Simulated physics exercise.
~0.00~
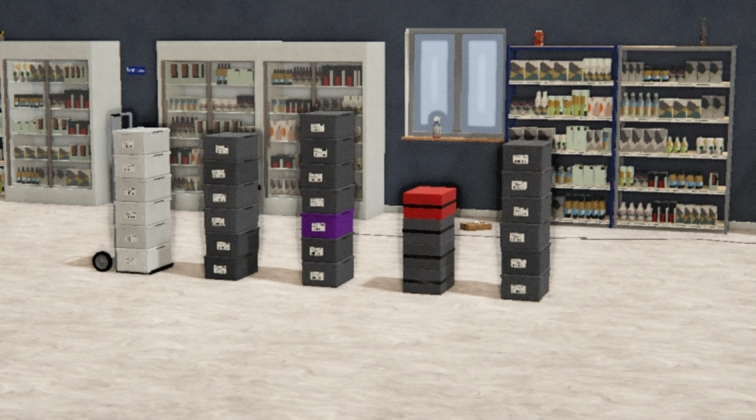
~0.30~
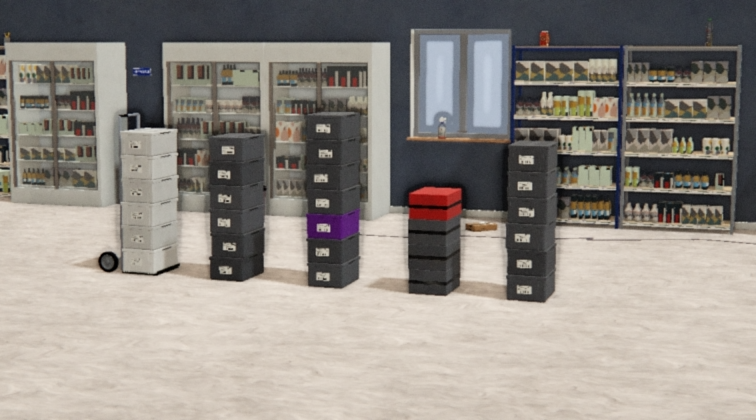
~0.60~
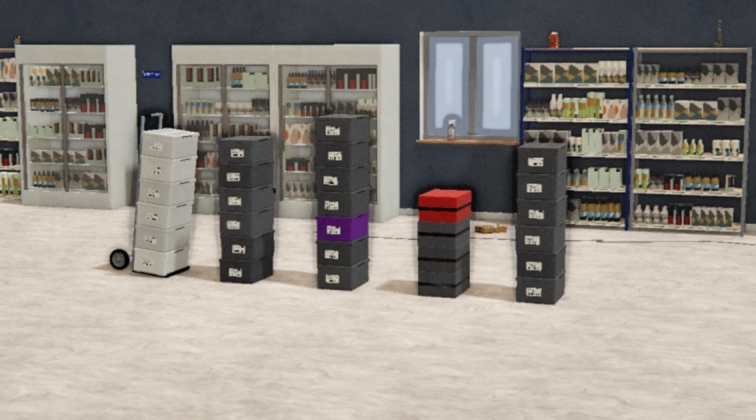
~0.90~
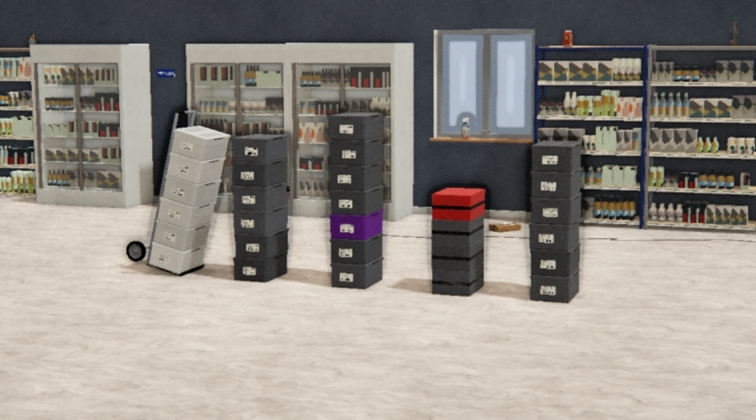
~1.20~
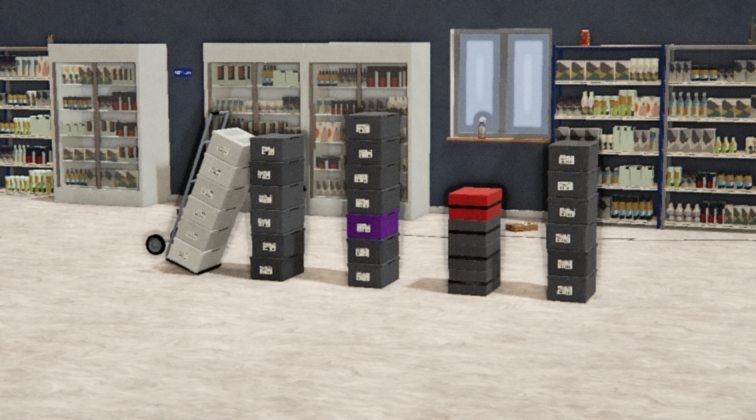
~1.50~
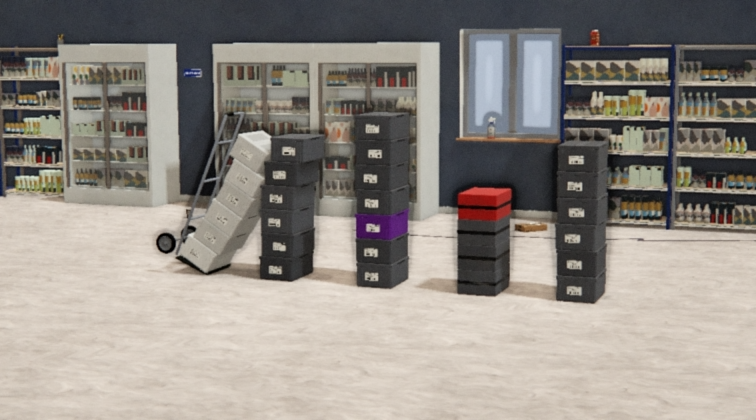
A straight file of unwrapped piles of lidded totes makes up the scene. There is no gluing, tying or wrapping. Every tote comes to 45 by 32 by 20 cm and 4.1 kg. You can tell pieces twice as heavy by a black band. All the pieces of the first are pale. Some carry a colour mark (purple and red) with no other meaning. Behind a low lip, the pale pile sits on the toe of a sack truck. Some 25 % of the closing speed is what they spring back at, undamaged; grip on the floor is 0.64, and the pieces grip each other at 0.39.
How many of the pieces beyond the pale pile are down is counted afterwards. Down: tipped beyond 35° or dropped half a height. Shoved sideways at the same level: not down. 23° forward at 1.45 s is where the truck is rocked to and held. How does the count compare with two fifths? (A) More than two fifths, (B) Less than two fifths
(A) More than two fifths.
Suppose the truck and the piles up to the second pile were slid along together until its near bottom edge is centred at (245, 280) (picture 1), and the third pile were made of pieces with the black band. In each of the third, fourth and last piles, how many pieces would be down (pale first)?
Counts down - third: 0; fourth: 0; last: 0.
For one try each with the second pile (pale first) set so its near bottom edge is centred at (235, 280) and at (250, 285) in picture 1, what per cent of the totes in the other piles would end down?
You'd get 50 percent the first time and 0 percent the second.
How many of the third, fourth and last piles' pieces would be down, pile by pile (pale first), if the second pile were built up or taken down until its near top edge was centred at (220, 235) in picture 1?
Down by pile: Third 0, fourth 0, last 0.
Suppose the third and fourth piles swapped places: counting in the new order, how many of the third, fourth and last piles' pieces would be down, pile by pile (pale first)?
Count of fallen pieces - third: 3; fourth: 6; last: 6.
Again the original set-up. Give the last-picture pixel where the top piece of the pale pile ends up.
Near (330, 224).
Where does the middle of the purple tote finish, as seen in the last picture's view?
I'd point at about (453, 256).
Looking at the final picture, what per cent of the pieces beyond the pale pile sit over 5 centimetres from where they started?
Shifted fraction is 100 per cent.
After 2.24 s, 6 of the pale pile down; none of the 23 other totes down, 6 disturbed.
After 2.88 s, 6 of the pale pile down; 6 of the 23 other totes down; purple tote leaning 9°.
After 4.22 s, 6 of the pale pile down; 13 of the 23 other totes down; purple tote leaning 47°, 24 cm lower; red tote leaning 24°.
After 5.10 s, 6 of the pale pile down; 22 of the 23 other totes down; red tote leaning 46°, 28 cm lower; purple tote leaning 46°, 24 cm lower.
At rest (6.1 s), 6 of the pale pile down; 22 of the 23 other totes down; red tote leaning 46°, 29 cm lower; purple tote leaning 46°, 24 cm lower. That is 96 per cent. As the last picture would show them, middles, red tote near (573, 244), purple tote near (453, 256).
